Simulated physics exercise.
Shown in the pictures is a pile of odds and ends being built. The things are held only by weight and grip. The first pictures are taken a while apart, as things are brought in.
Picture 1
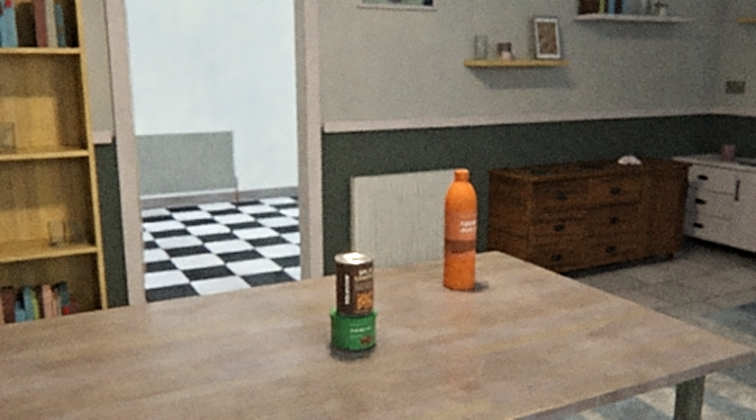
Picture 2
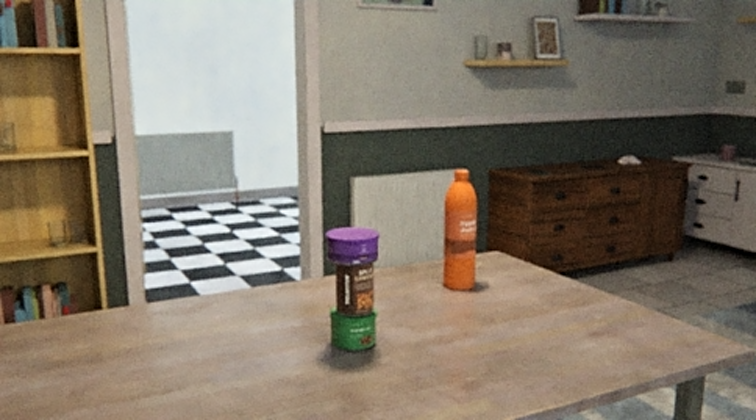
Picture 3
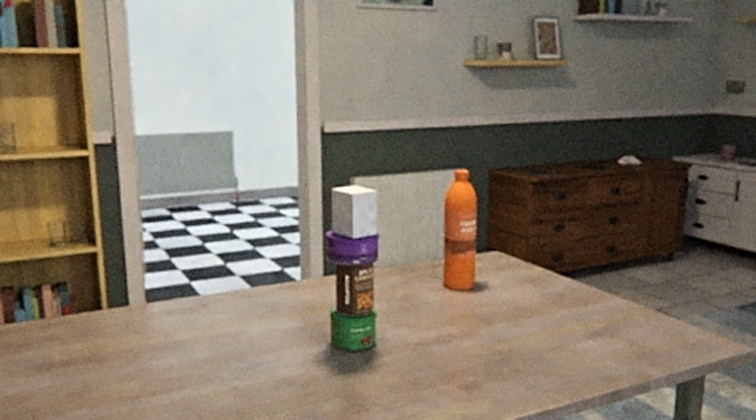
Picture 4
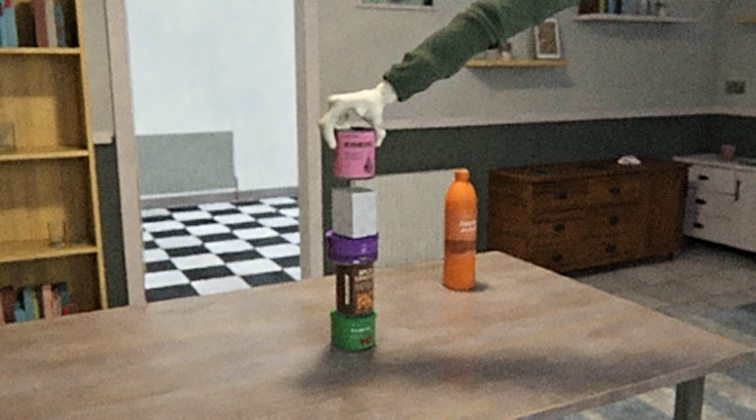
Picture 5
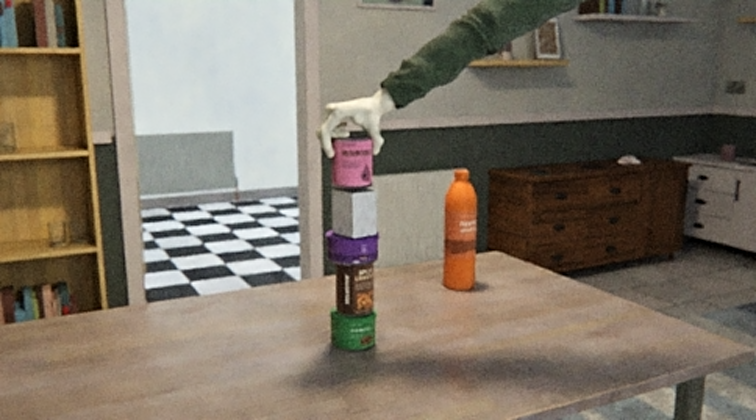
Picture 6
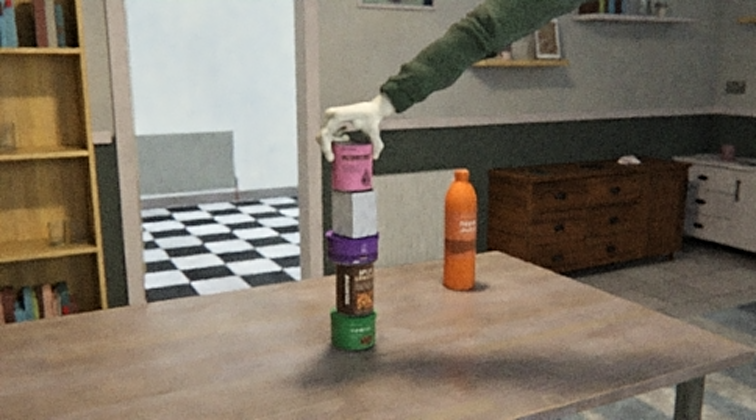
In a room with a checkered floor beyond a doorway, a brown tin sits on a green tub on a table, near an orange bottle. A purple tub and then a white block are added on top. A pale hand in a green sleeve lowers a pink pot slightly onto the block.
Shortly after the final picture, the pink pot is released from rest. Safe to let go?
I expect the pile to stay intact.
Then, 0.20 s on from there, no change.
Then, 0.30 s on from there, pink pot resting near (352, 166).
In the end, all 6 unmoved. At the end, from the last picture's camera, pink pot near (352, 166). The pile keeps its balance.
